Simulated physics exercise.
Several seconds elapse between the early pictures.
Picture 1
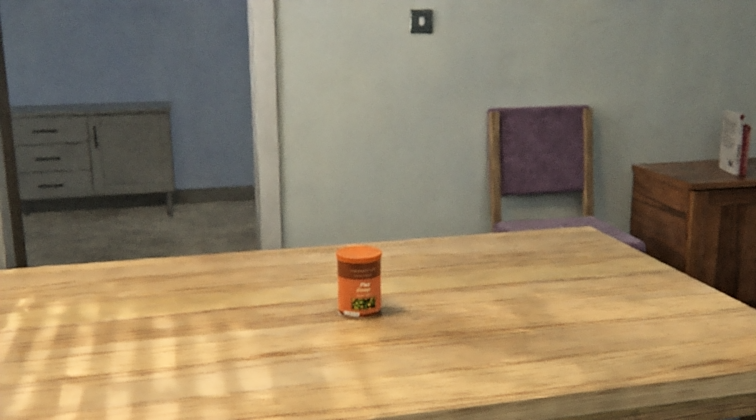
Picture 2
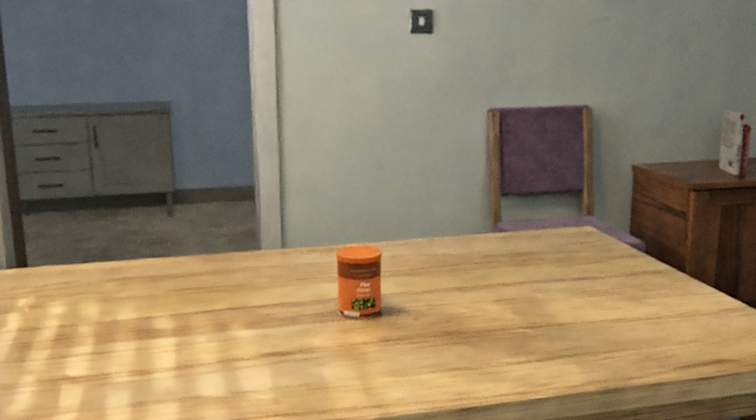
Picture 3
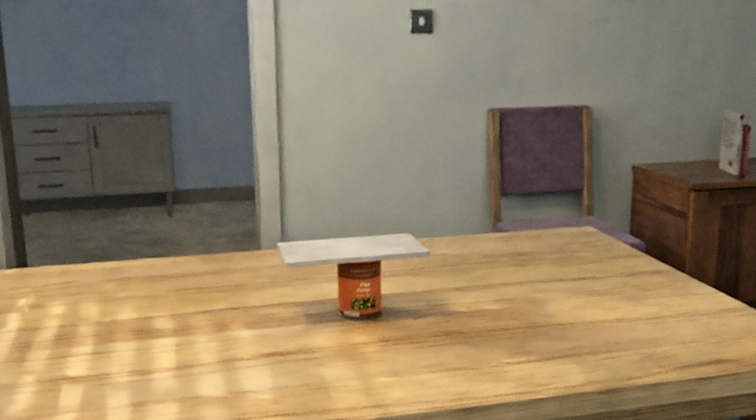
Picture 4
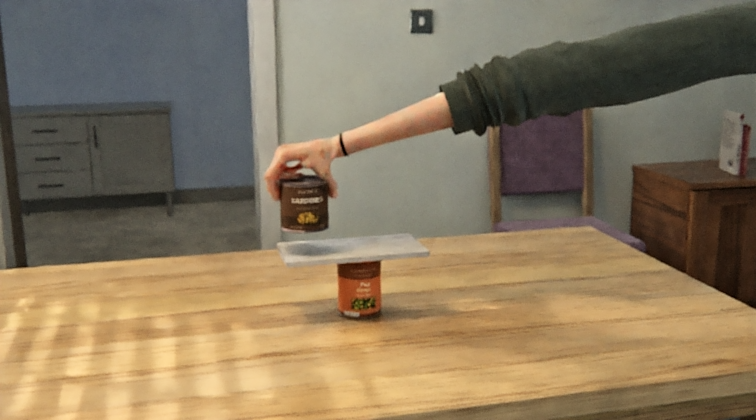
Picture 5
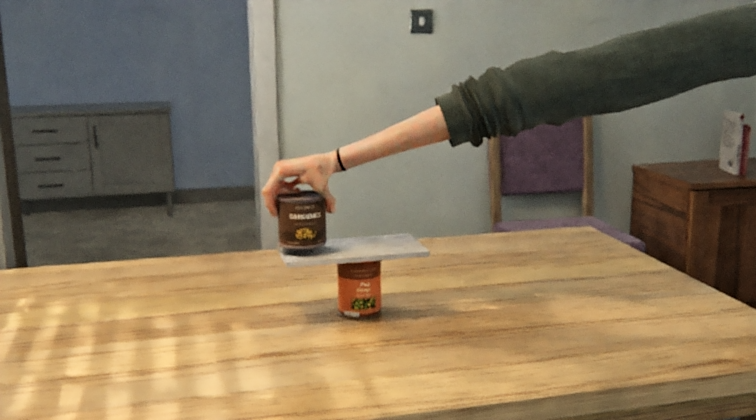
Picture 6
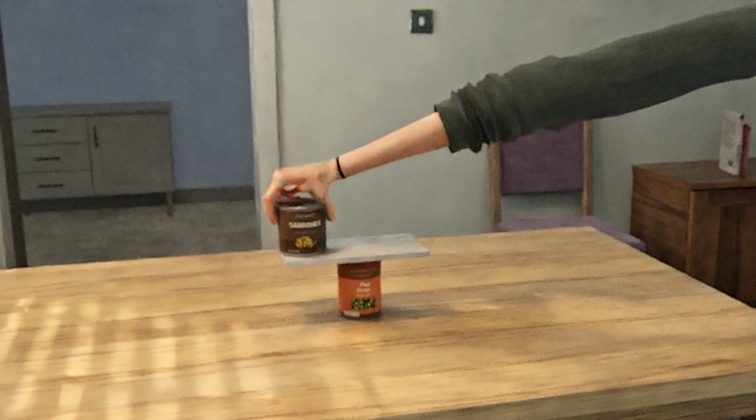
A hand lowers a brown tin onto the left end of a board atop an orange tin.
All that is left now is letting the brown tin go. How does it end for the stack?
Pretty clearly, it isn't secure there.
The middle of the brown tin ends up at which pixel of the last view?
About (250, 299).
Then, 0.30 s after the last picture, brown tin now fallen; white board tipped 45° from how it was.
Then, 0.50 s after the last picture, white board on its side.
At rest, fallen, brown tin; tipped over in the stack, white board; orange tin in place. Seen from the same camera at the end, brown tin near (250, 299). The stack gives way.
